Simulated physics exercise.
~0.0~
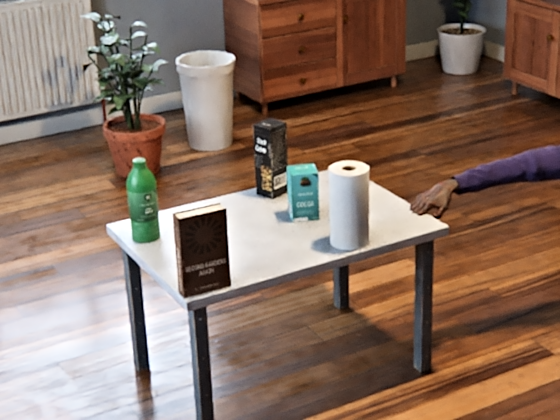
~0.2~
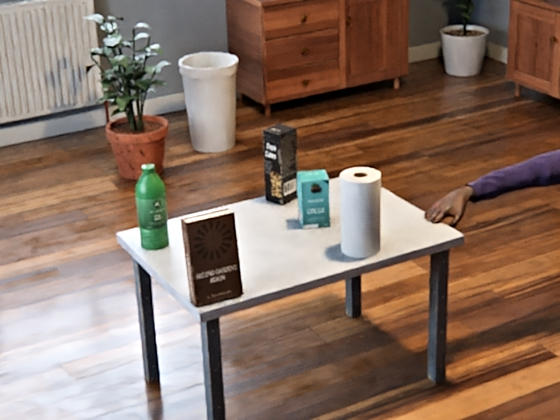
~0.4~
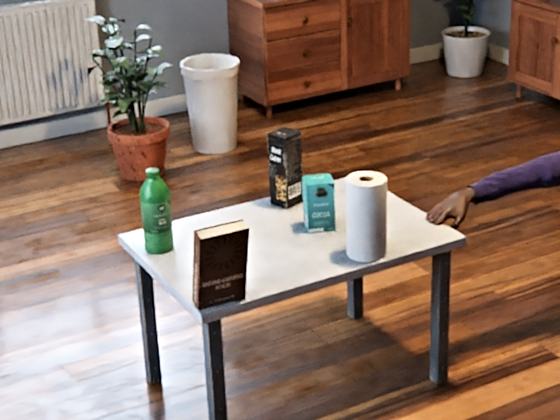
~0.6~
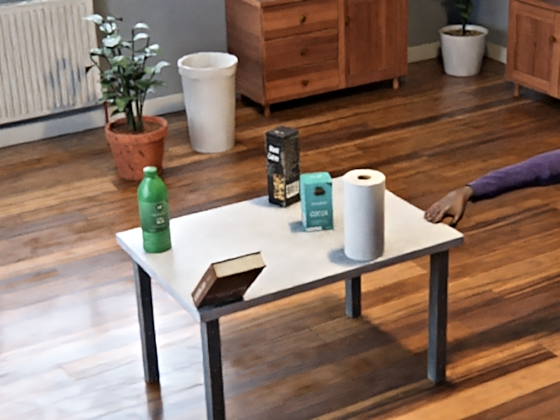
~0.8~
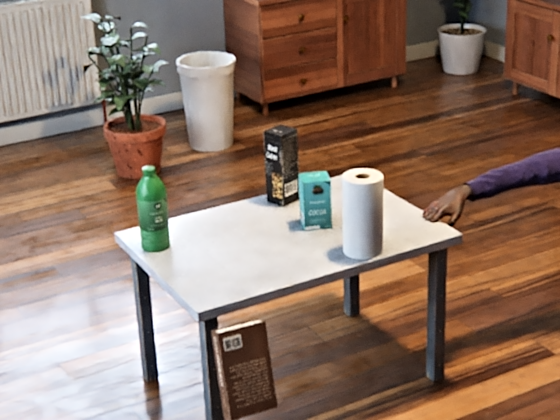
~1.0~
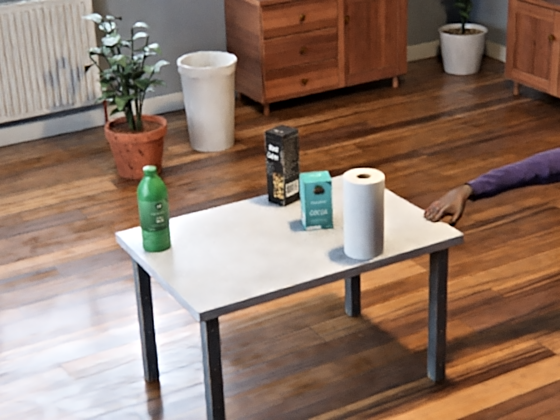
At the start, a brown book, a green bottle, a black carton, a turquoise carton and a white roll stand on a small white table, while a hand in a purple sleeve holds its right edge. The table shifts a little to the right and towards us, and the book near the front corner begins to lean. It then tips over the front edge and falls, turning upside down beside the table leg. At the end, the book is out of sight, the other four things still stand on the table, and the hand remains at the edge.
